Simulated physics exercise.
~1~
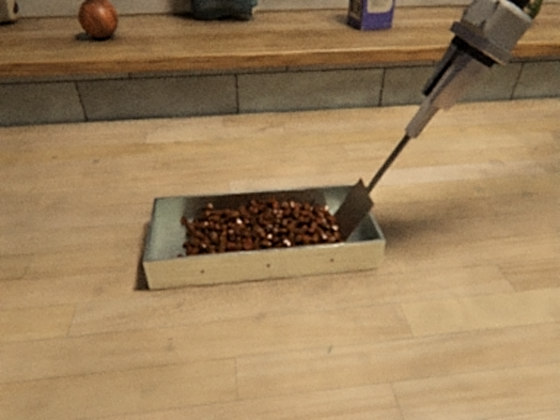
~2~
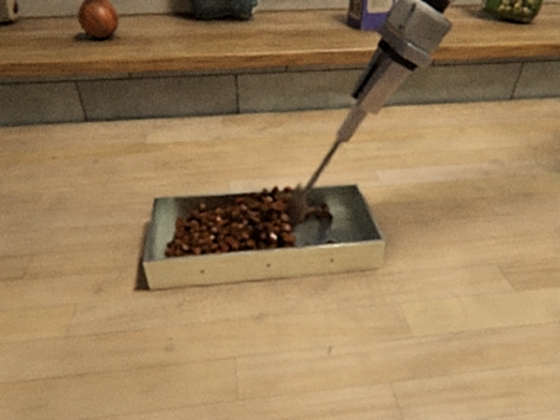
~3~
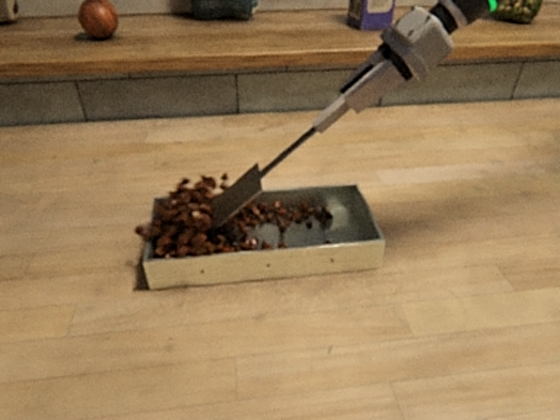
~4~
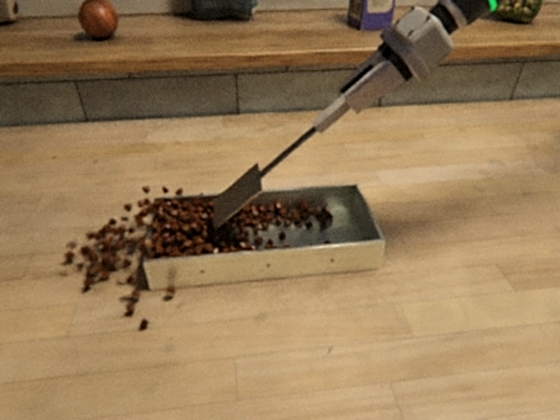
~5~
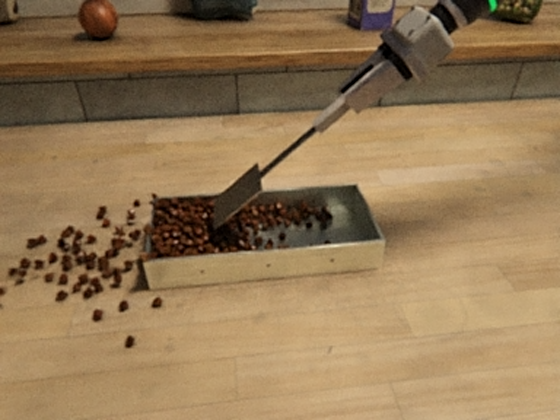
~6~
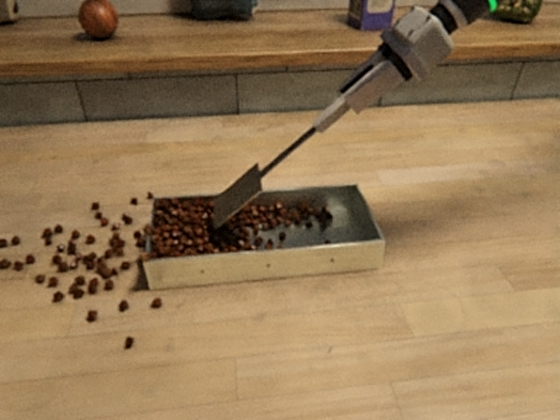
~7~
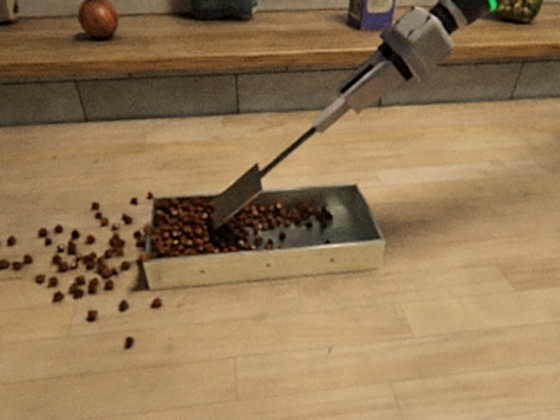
A robotic arm reaches in from the upper right, holding a turner with a flat dark blade over a pale wooden table seen from above at an angle. Its blade stands in the right end of a shallow metallic roasting tin filled with reddish-brown pellets, while a round reddish object and a purple box sit on a shelf behind. The blade sweeps left, piling the pellets up, then tilts and stops. Many pellets spill over the tin's left end and scatter across the table. They settle there, while most remain heaped inside beside the still blade.
